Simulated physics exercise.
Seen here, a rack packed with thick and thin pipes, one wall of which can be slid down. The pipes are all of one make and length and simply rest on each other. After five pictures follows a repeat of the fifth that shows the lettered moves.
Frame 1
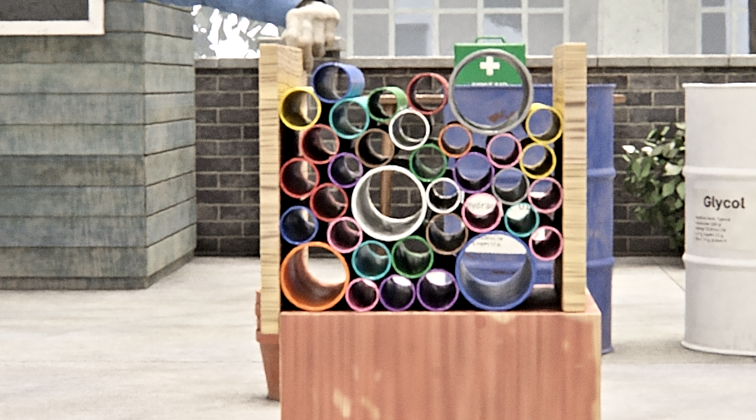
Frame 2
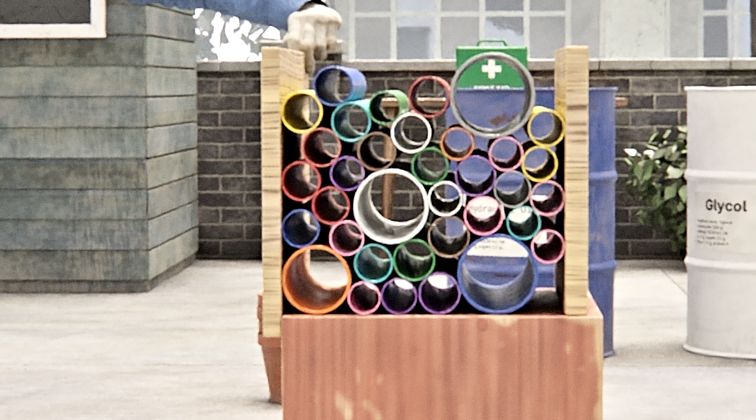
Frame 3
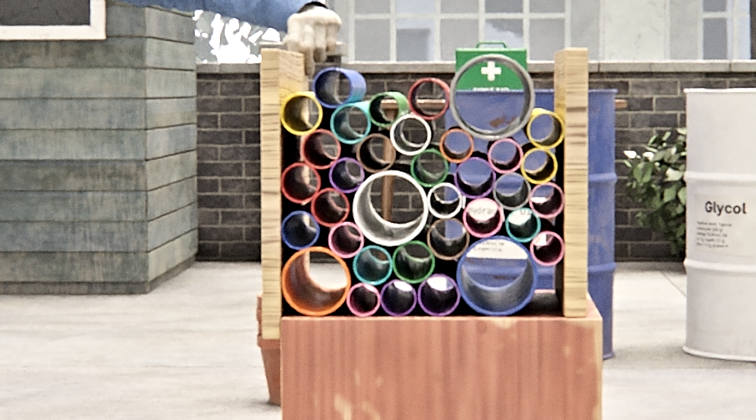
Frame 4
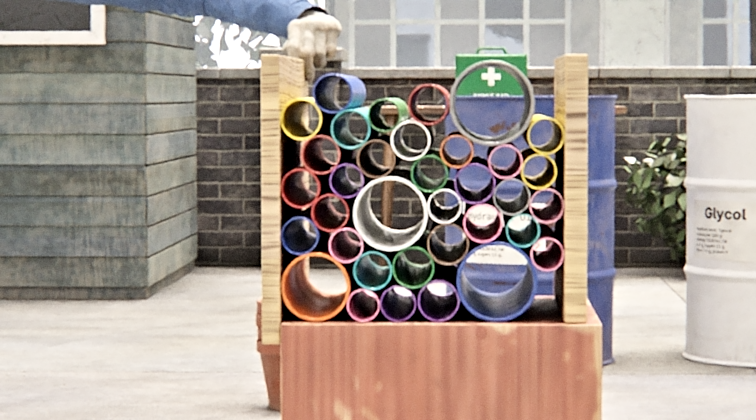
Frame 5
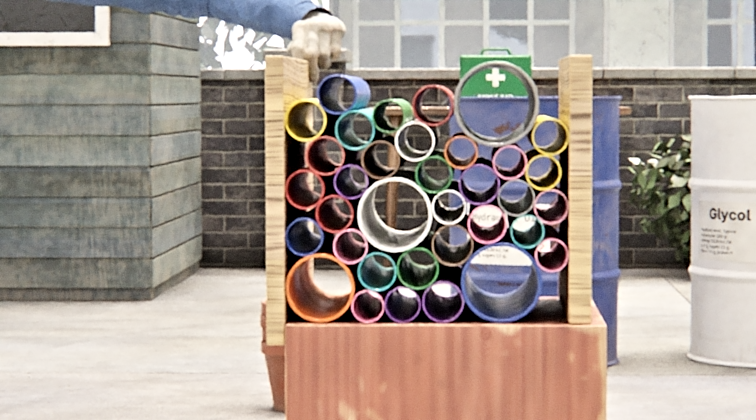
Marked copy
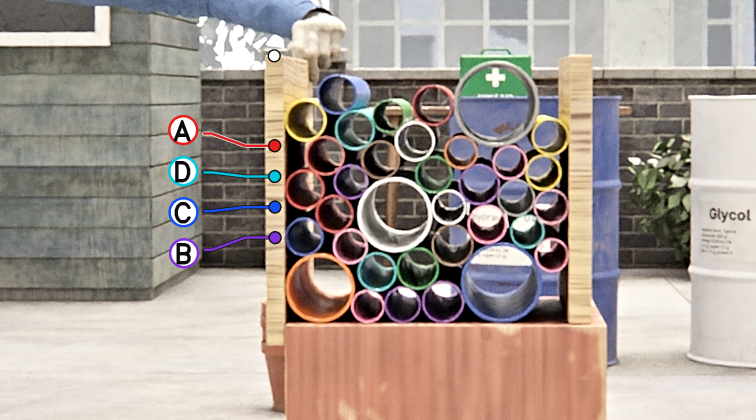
The whole view jogged very slightly downward, but nothing else clearly moved: the colourful pipes stayed stacked between the two wooden boards while a hand stayed by the rack's upper left corner.
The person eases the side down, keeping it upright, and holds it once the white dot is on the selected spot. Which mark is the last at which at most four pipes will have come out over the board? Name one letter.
It can be let down to C.
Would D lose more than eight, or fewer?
At D, fewer than eight.
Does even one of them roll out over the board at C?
At C: Yes.
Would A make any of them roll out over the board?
At A: No.
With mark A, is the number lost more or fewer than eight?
At A, fewer than eight.
On the copy, A at (275, 146); B at (275, 238); C at (275, 207); D at (275, 176); the white dot at (274, 56).
On C. First, top of the board (284, 123).
Then, top of the board (285, 200).
Finally, top of the board (285, 207), two out over the board.
By contrast, A none out over the board; B five out over the board; D two out over the board.
